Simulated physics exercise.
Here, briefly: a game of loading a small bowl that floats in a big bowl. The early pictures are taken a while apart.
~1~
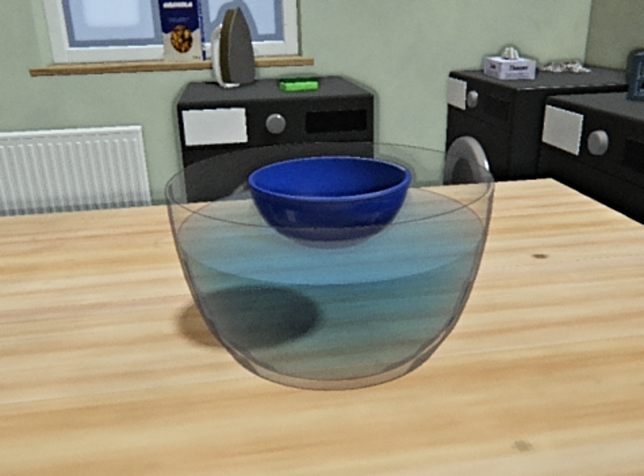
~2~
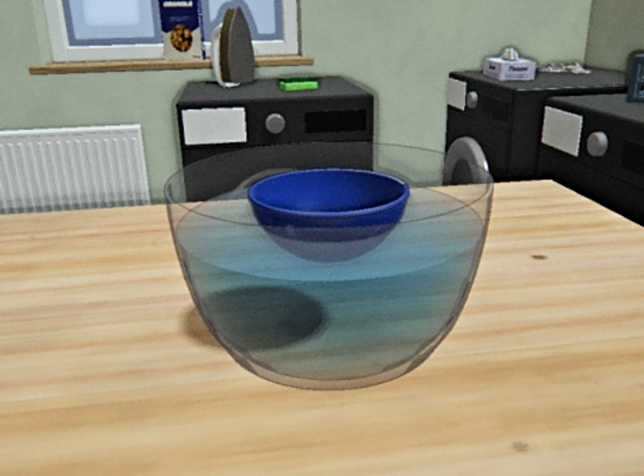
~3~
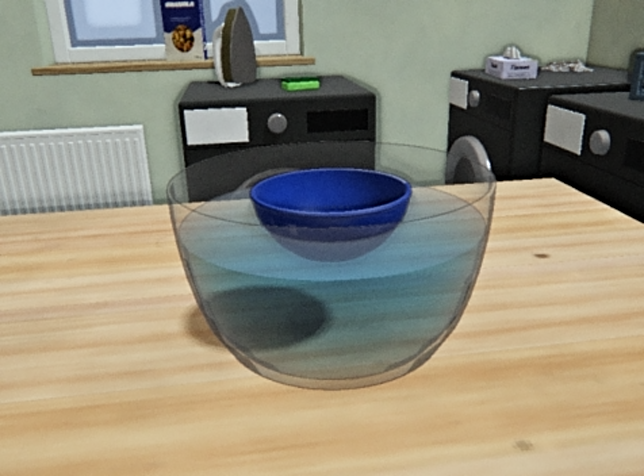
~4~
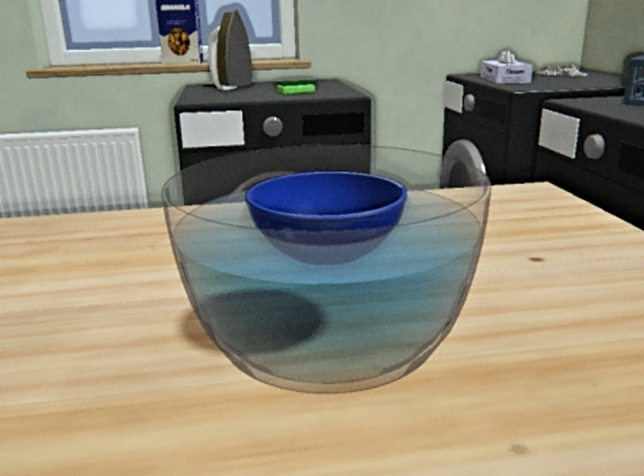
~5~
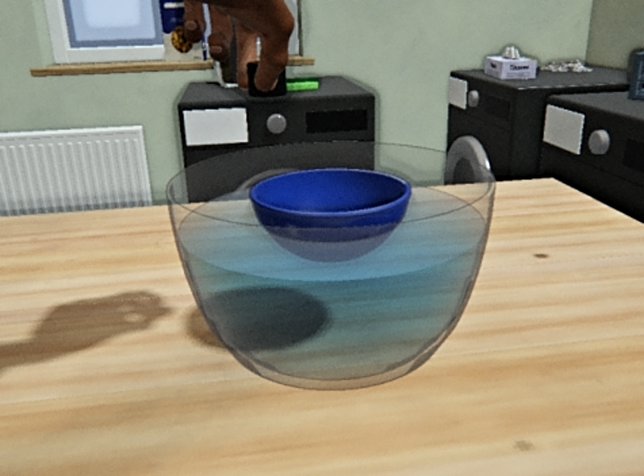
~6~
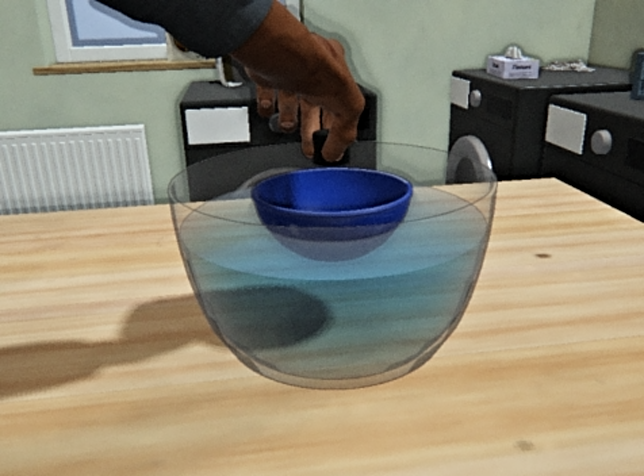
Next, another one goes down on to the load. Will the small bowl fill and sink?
No, the small bowl floats.
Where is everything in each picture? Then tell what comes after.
Small bowl (329, 177) empty; most of its side above the surface, in the first frame.
Small bowl (328, 190) with one aboard; about half of its side above the surface, in the second frame.
Small bowl (331, 190) with one aboard; about half of its side above the surface, in the third frame.
Small bowl (326, 193) with one aboard; about half of its side above the surface, in the fourth frame.
Small bowl (330, 190) with one aboard; about half of its side above the surface; the next iron weight in the hand at (267, 79), in the fifth frame.
Small bowl (332, 190) with one aboard; about half of its side above the surface; the next iron weight in the hand at (331, 147), in the sixth frame.
Soon after, the iron weight is in and the small bowl dips.
Later, it steadies; about a third of its side above the surface.
In the end, the small bowl floats; about a third of its side above the surface.
